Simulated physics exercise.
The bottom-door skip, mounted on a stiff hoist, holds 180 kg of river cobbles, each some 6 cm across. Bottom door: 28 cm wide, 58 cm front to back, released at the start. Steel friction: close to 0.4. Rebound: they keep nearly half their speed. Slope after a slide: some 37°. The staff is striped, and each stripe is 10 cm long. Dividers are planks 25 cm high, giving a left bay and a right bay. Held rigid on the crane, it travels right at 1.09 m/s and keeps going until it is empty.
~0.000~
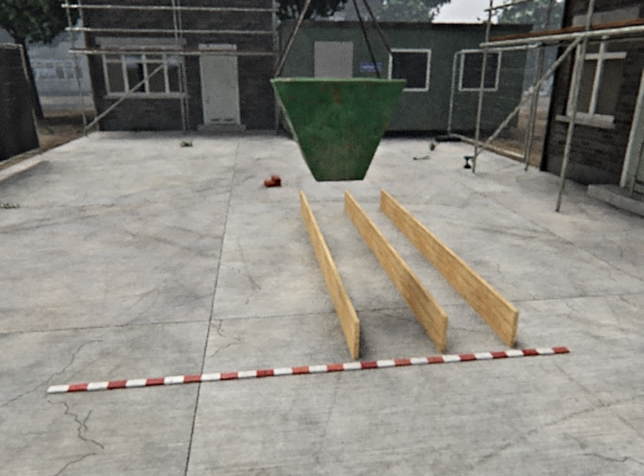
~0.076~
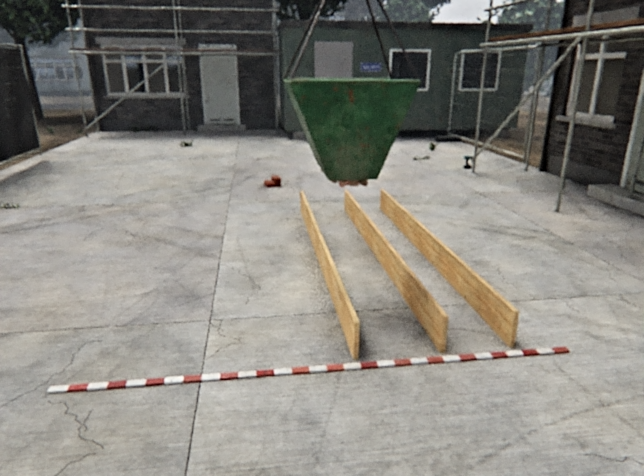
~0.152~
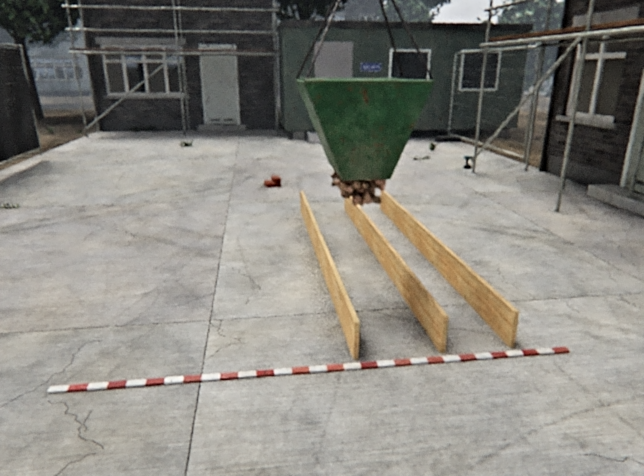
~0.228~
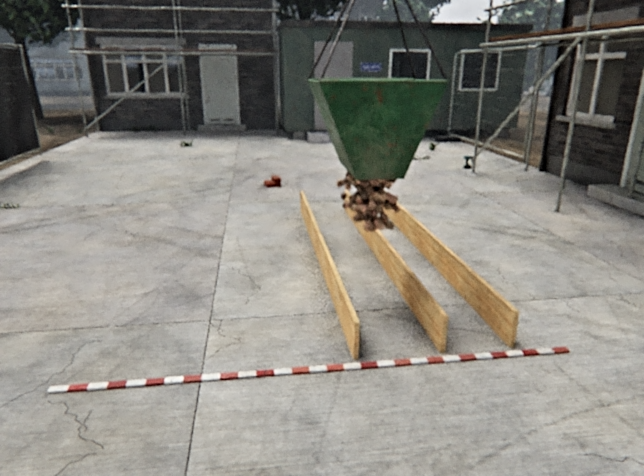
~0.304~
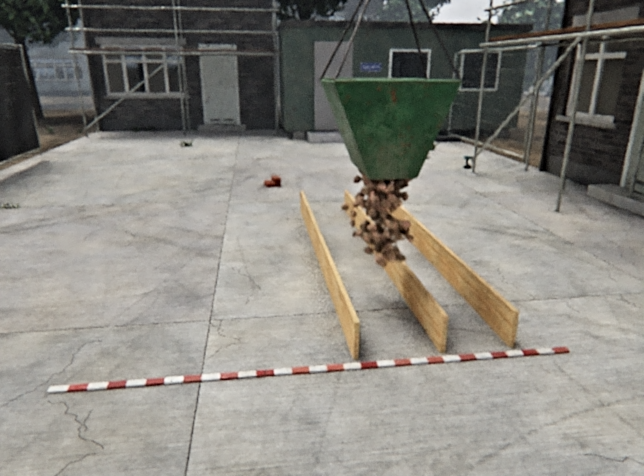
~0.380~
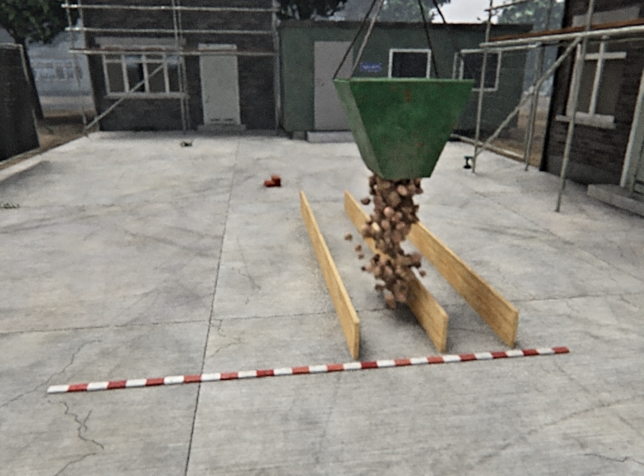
Green bottom-door skip on crane lines moving right across a concrete yard, releasing a thickening stream of brown cobbles over upright planks.
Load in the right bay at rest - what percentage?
Roughly 47 percent.
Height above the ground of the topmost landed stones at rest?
About 22 cm above the ground.
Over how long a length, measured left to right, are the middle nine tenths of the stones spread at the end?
I'd put it at close to 150 cm.
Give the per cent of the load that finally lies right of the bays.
Something like 25 per cent, roughly.
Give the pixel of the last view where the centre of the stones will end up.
Near (442, 299).
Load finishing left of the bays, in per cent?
About 0 per cent.
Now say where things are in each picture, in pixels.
The outlet is at (340, 172); nothing has dropped yet, in the first picture.
The outlet is at (354, 172); 4 % is out, in the second picture.
Outlet at (367, 171), the stream shows down to (357, 194); 89 % still inside, in the third picture.
Outlet at (381, 171), the stream shows down to (369, 220); 80 % still inside, in the fourth picture.
Outlet at (394, 171), the stream shows down to (380, 252); 71 % still inside, in the fifth picture.
Outlet at (408, 170), the stream shows down to (380, 269); 61 % still inside, in the sixth picture.
After 0.7 s, 26 % in the bottom-door skip, 27 % falling or lying in the left bay, 48 % falling or lying in the right bay; the stones farthest right are at (463, 274).
After 1.1 s, 0 % in the bottom-door skip, 27 % falling or lying in the left bay, 47 % falling or lying in the right bay, 26 % falling or lying right of the bays; the stones farthest right are at (524, 297).
After 1.7 s, 0 % in the bottom-door skip, 27 % falling or lying in the left bay, 47 % falling or lying in the right bay, 26 % falling or lying right of the bays; the stones farthest right are at (621, 290).
After 2.6 s, 0 % in the bottom-door skip, 27 % falling or lying in the left bay, 47 % falling or lying in the right bay, 26 % falling or lying right of the bays.
After 4.5 s, 0 % in the bottom-door skip, 27 % in the left bay, 47 % in the right bay, 26 % right of the bays.
